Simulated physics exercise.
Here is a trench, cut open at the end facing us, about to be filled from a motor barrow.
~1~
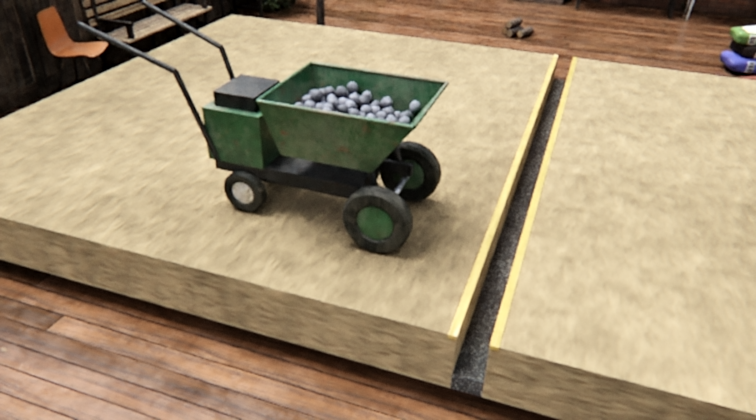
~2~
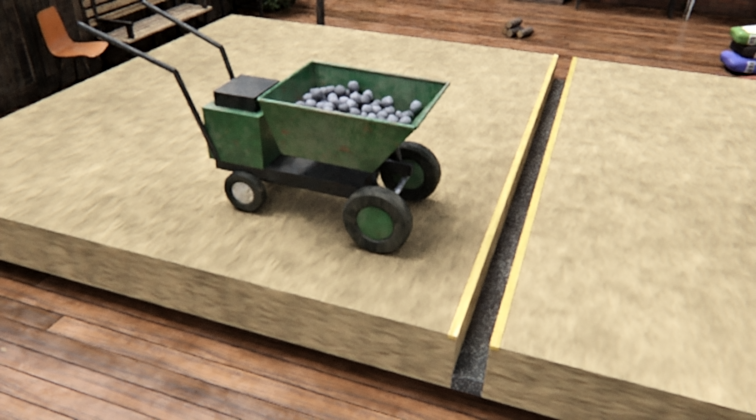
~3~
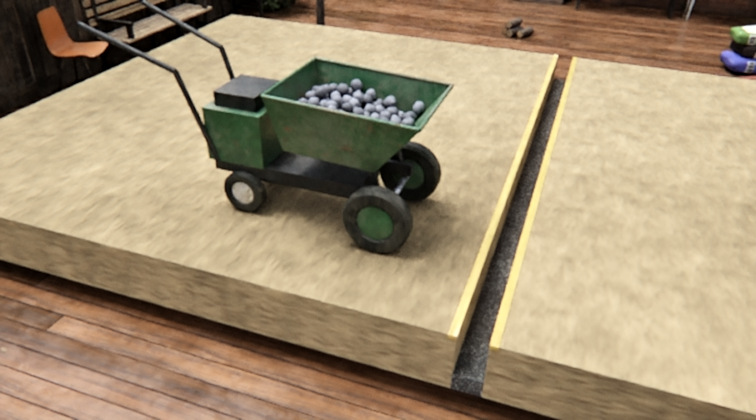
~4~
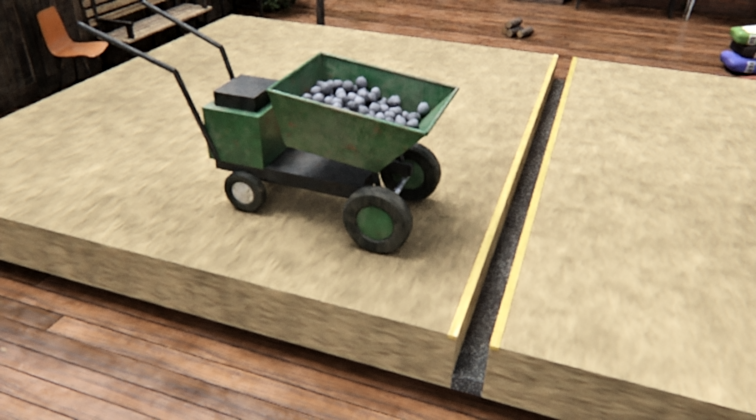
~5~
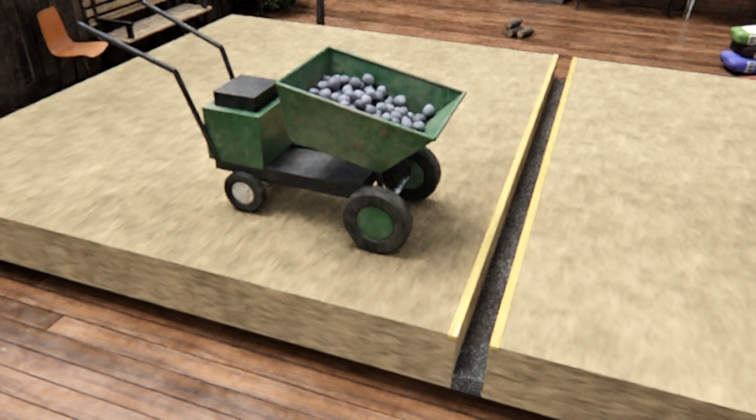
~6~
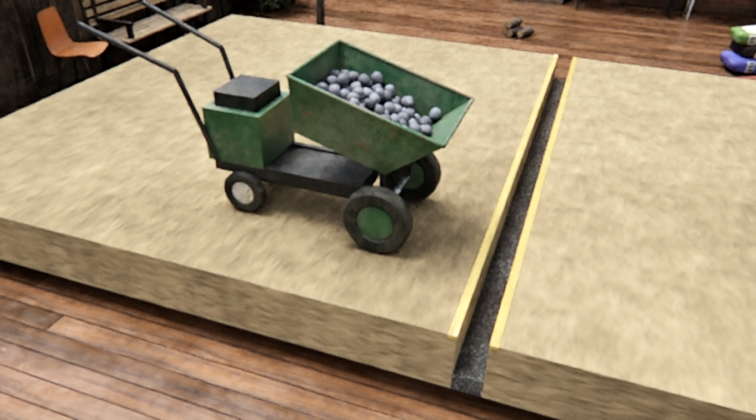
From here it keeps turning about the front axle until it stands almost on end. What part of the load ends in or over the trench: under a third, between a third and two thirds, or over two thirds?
The trench ends with between a third and two thirds of it.
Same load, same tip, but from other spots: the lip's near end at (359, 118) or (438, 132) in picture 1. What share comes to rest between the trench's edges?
Near 40 % and 0 %.
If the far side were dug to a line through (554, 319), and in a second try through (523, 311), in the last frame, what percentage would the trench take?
About 100 and 70 per cent.
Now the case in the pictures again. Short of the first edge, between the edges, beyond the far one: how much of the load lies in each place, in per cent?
Short near 0; between near 45; beyond near 55.
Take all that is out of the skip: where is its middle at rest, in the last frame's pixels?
At about (531, 248).
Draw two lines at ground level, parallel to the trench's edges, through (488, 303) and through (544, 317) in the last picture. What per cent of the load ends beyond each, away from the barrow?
The first gives 80 %, the second 30 %.
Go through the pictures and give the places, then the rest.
In the first frame, lip of the skip near (413, 128), level; top of the load near (333, 104), round cobbles; first edge of the trench near (466, 298); far edge near (505, 307), the trench under half as wide as the skip, and about as deep as wide.
In the second frame, lip of the skip near (415, 128), level; top of the load near (334, 104).
In the third frame, lip of the skip near (419, 130), tipped barely; top of the load near (332, 107).
In the fourth frame, lip of the skip near (426, 134), tipped a little; top of the load near (330, 103).
In the fifth frame, lip of the skip near (434, 139), tipped a little; top of the load near (336, 100).
In the sixth frame, lip of the skip near (443, 147), tipped clearly; top of the load near (334, 90); first edge of the trench near (466, 298); far edge near (505, 307).
Shortly afterwards, skip tipped steeply; the whole lot in the skip.
Next, skip tipped right over; the bulk in the skip; a little in or heaped over the trench; a little beyond it; only a few falling.
Some moments later, skip tipped right over; a little in the skip; near a third in or heaped over the trench; near half beyond it.
In the end, skip tipped right over; only a few in the skip; near half in or heaped over the trench; near half beyond it.
